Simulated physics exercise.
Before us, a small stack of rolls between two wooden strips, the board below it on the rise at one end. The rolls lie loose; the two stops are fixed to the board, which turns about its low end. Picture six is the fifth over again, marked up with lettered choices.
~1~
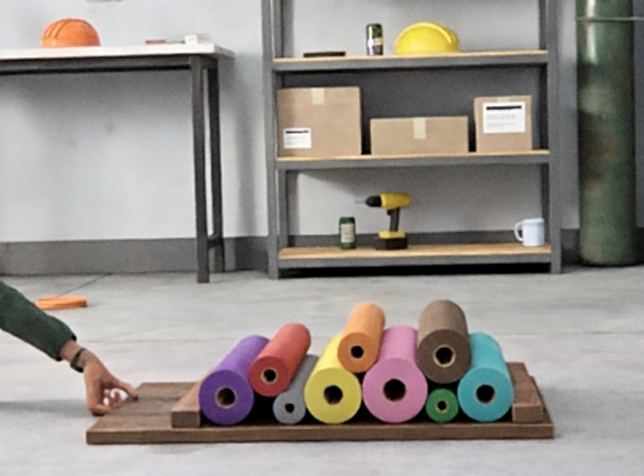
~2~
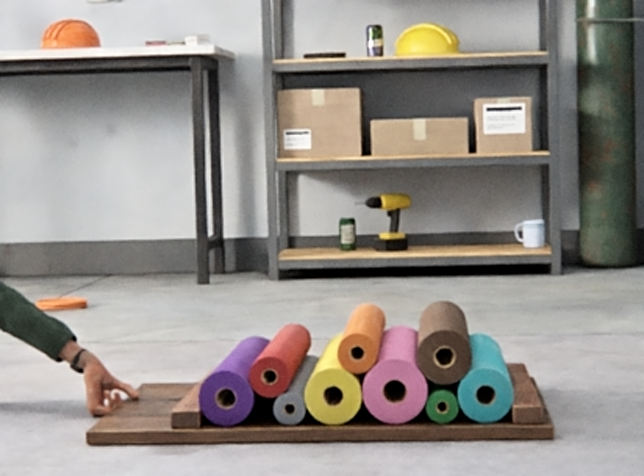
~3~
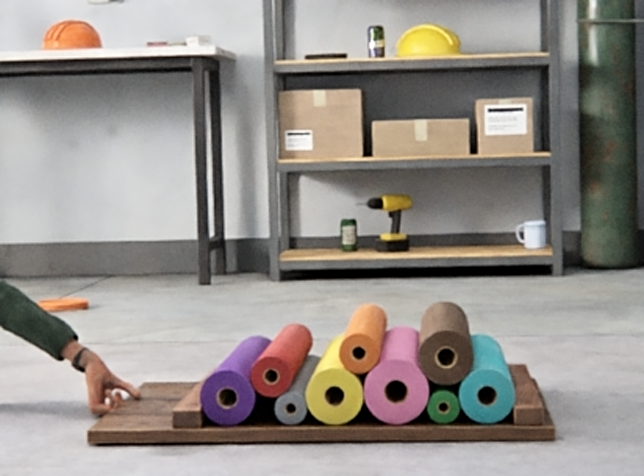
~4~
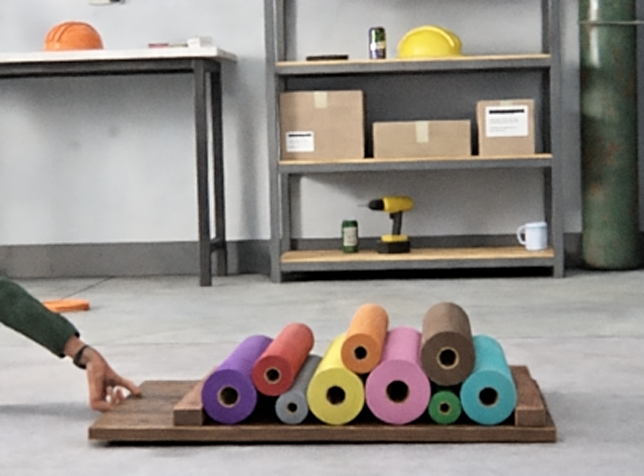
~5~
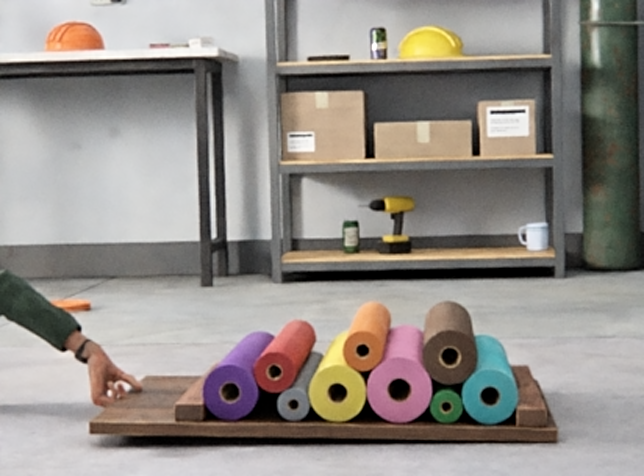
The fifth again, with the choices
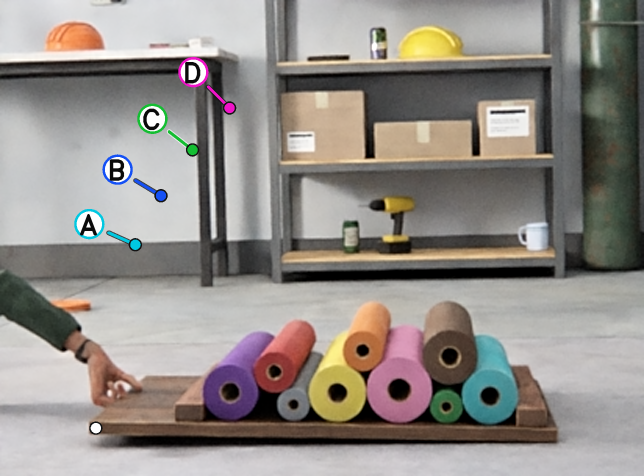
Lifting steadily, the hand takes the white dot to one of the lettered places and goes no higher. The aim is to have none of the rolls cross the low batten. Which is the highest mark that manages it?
The answer is mark C.
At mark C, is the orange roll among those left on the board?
Yes.
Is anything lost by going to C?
No, at C.
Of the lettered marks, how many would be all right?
Three of the four.
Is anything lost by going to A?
At A: No.
On the marked copy, A at (136, 245); B at (161, 196); C at (193, 150); D at (229, 108); the white dot at (96, 428).
Taking C. A third of the way, board at 21°.
Two thirds of the way, board at 39°.
When it is over, board at 39°, none over the low batten.
As for the rest, A none over the low batten; B none over the low batten; D two over the low batten (brown, orange).
